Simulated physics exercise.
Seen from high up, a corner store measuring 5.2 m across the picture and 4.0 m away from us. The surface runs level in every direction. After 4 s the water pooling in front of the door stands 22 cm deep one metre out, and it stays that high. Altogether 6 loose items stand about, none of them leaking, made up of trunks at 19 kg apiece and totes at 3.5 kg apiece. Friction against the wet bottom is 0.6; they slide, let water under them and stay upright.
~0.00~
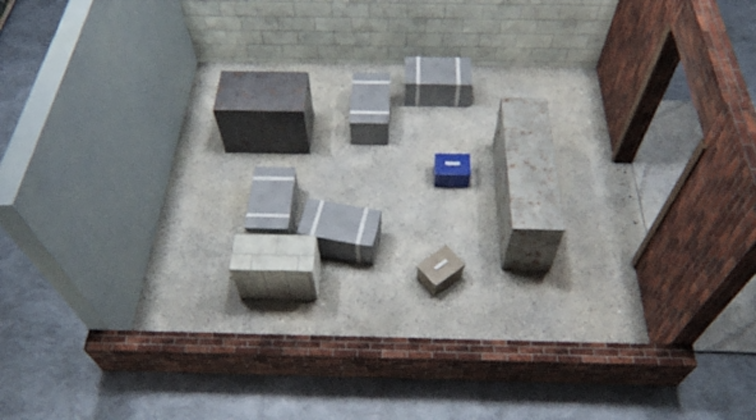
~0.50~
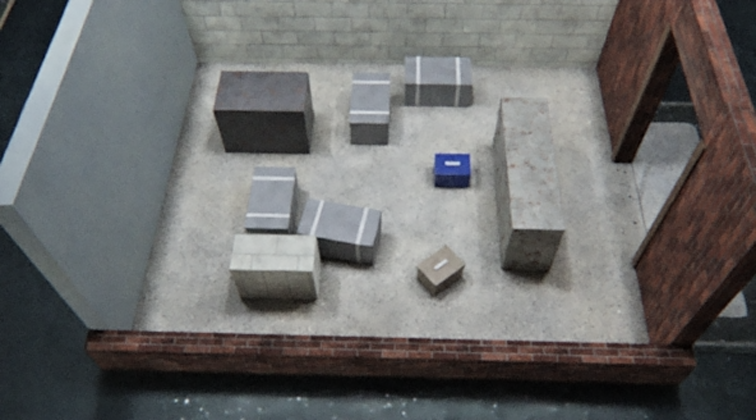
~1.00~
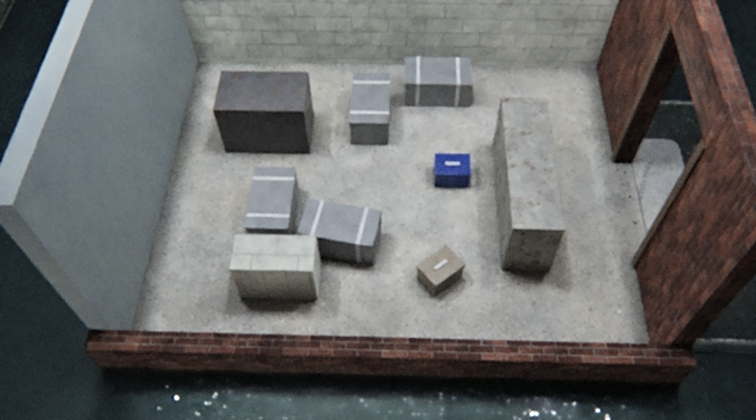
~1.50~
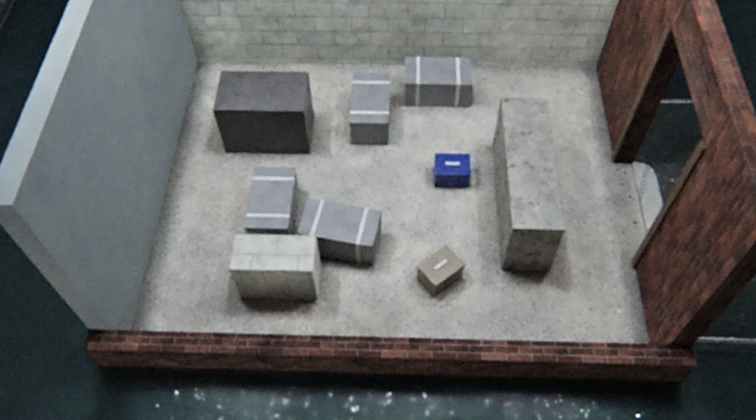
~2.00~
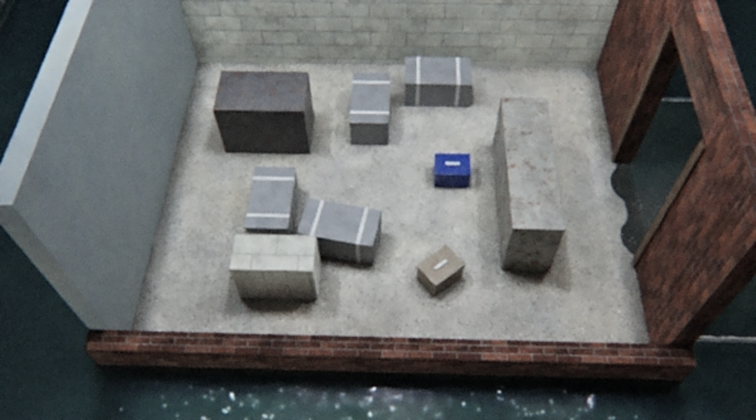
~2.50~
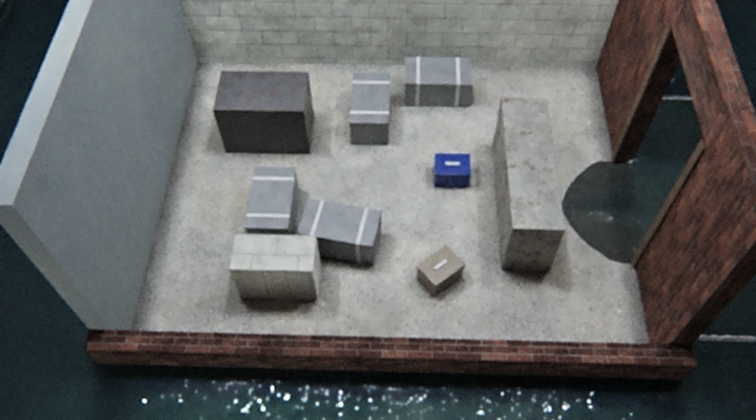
Dark water spreads over the ground outside a small brick-walled storeroom, glinting along the front wall and gathering beyond the doorway on the right. It then creeps over the pale doorstep and pushes a rounded, dark pool onto the floor inside, while the boxes and the blue tote stay still.
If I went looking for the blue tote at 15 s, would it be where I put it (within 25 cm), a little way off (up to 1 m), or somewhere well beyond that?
You would find it a little way off.
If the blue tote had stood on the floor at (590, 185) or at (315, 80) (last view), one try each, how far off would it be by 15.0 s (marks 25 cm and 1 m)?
Respectively, it ends up distant and ends up distant.
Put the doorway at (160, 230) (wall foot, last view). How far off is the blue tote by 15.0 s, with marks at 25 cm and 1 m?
That would leave the blue tote a long way off.
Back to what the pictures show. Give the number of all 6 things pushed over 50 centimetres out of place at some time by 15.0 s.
By my tally, 3.
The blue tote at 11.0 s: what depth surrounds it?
I'd say around 3 cm.
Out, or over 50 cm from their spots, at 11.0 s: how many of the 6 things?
By that point, 2.
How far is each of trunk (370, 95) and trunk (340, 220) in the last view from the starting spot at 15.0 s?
Shifts: 30 cm / 120 cm.
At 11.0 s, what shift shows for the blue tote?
I'd put it at around 10 cm.
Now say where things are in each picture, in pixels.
The first frame shows the blue tote at (453, 164) rests on the ground; 0.0 m2 under water; 0 of 6 have shifted.
The second frame shows the blue tote at (453, 164), on the bottom; 0.0 m2 under water; 0 of 6 have shifted.
The third frame shows the blue tote at (453, 164), on the bottom; water covers 0.0 m2; 0 of 6 have shifted.
The fourth frame shows the blue tote at (453, 164) rests on the ground; water covers 0.0 m2; 0 of 6 have shifted.
The fifth frame shows the blue tote at (453, 164), on the bottom; 0.0 m2 under water; 0 of 6 have shifted.
The sixth frame shows the blue tote at (453, 164) rests on the ground; water covers 0.6 m2; 0 of 6 have shifted.
After 3.5 s the blue tote is near (453, 164), 0.0 m from its start, aground; 0 afloat.
After 6.8 s the blue tote is near (453, 164), 0.0 m from its start, aground; 0 afloat.
After 11.0 s the blue tote is near (464, 164), 0.1 m from its start, aground; 1 afloat.
After 15.0 s the blue tote is near (479, 146), 0.4 m from its start, afloat; 6 afloat.
